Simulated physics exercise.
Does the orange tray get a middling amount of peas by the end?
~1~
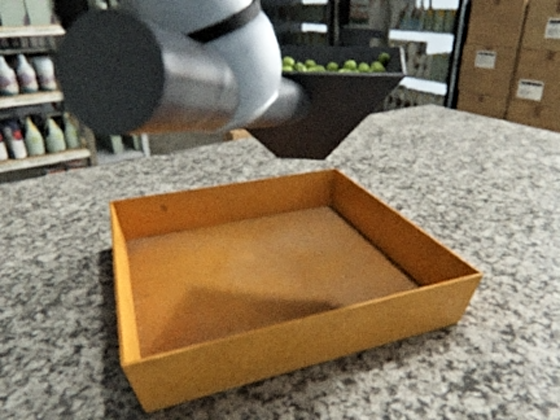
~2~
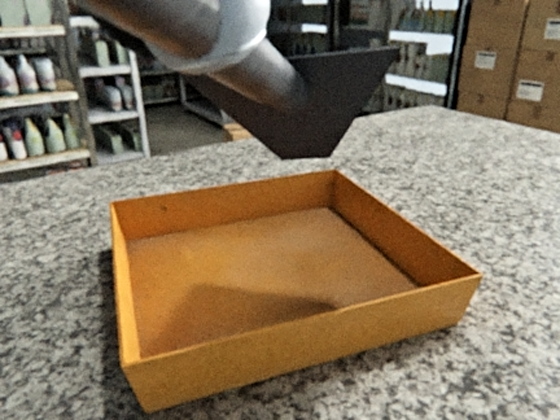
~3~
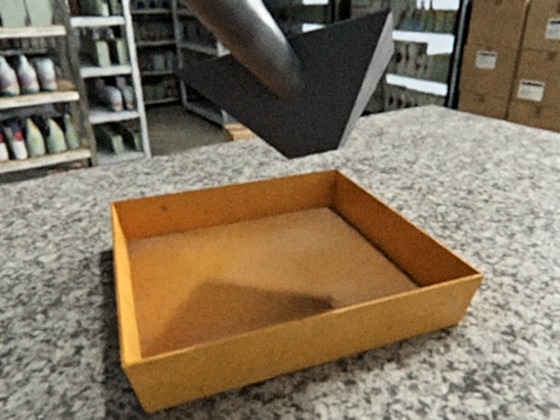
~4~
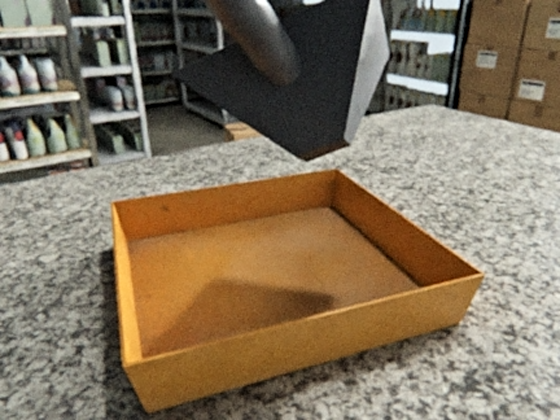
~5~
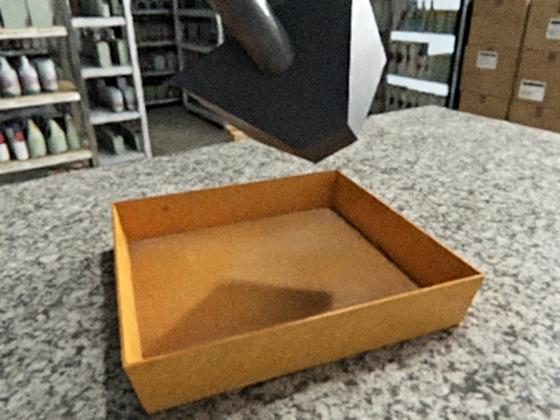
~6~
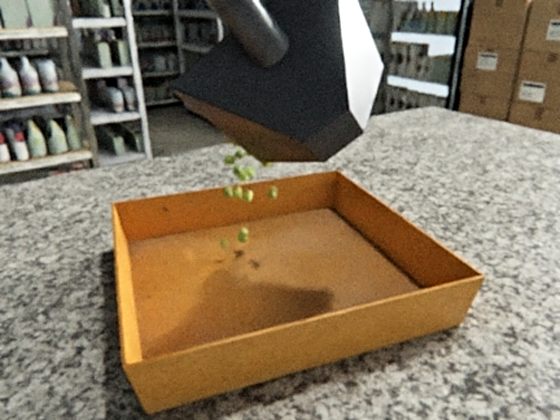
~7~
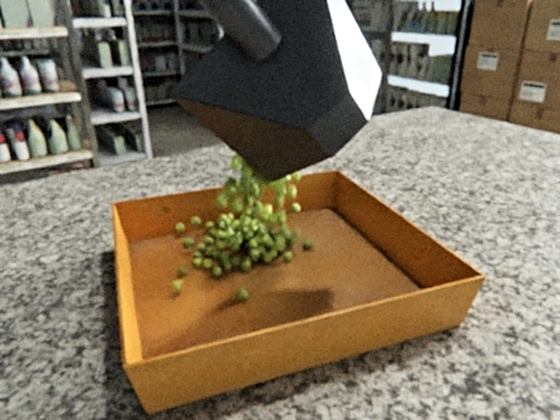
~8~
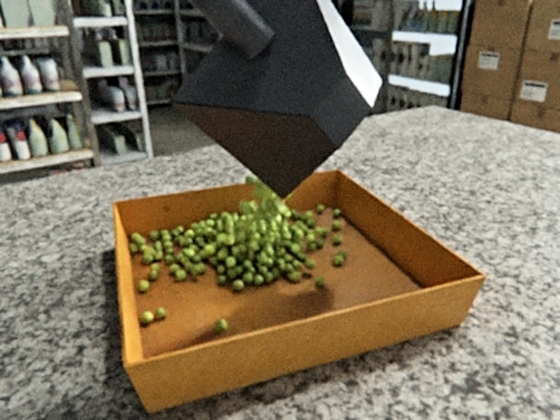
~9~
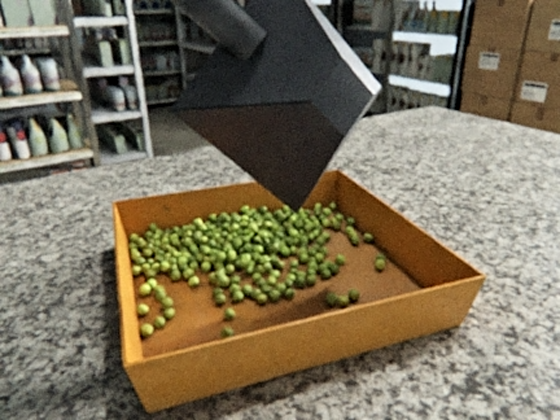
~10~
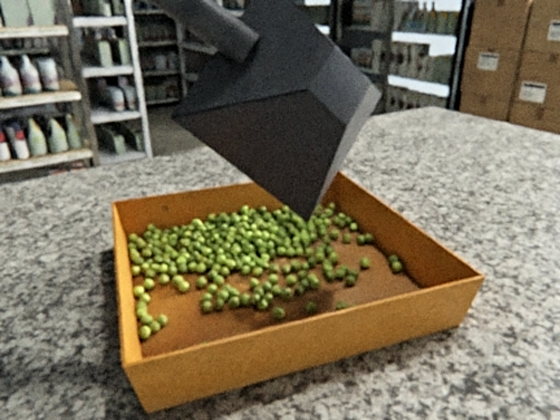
Yes, the tray ends up with a middling amount of peas, lying in a loose layer that leaves part of its floor bare.
